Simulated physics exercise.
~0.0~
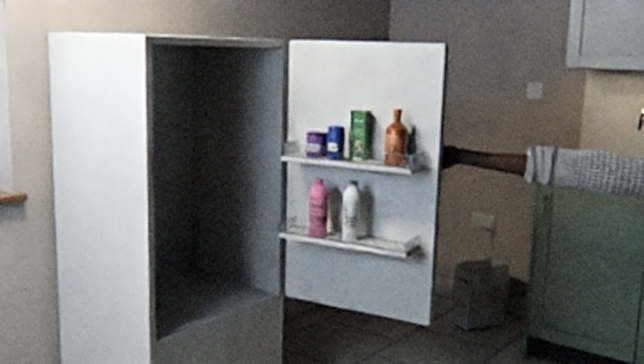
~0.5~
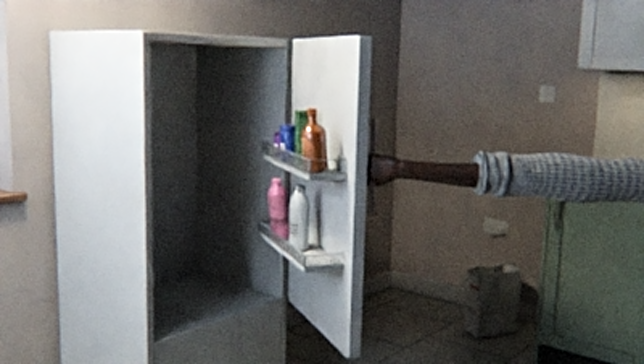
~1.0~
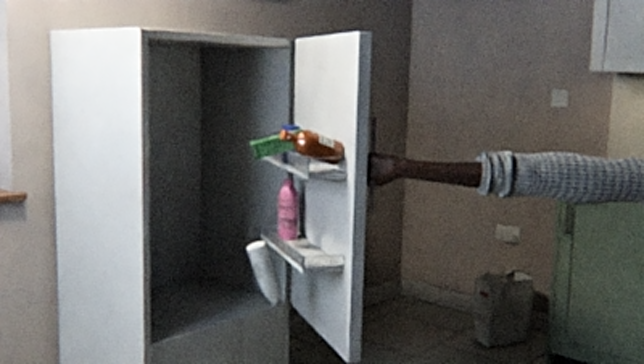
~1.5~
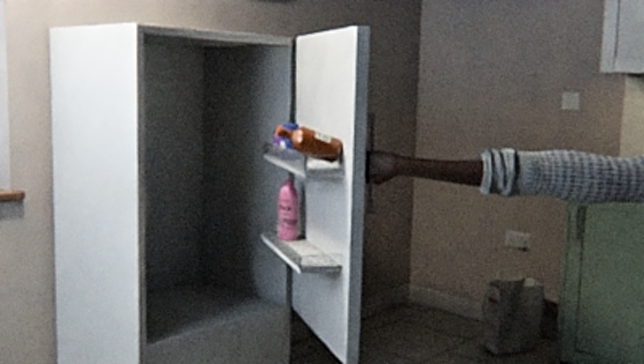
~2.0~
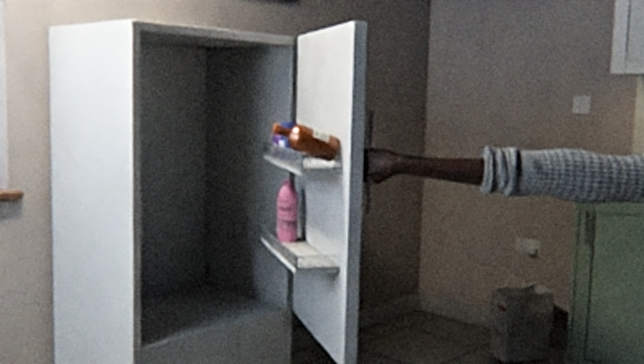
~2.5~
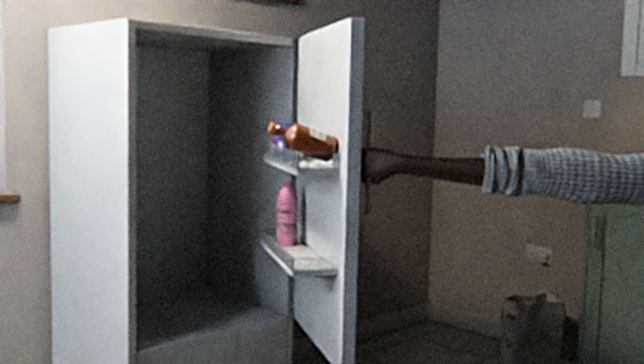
A hand swings the fridge door and stops it; bottles topple and two items fall out.
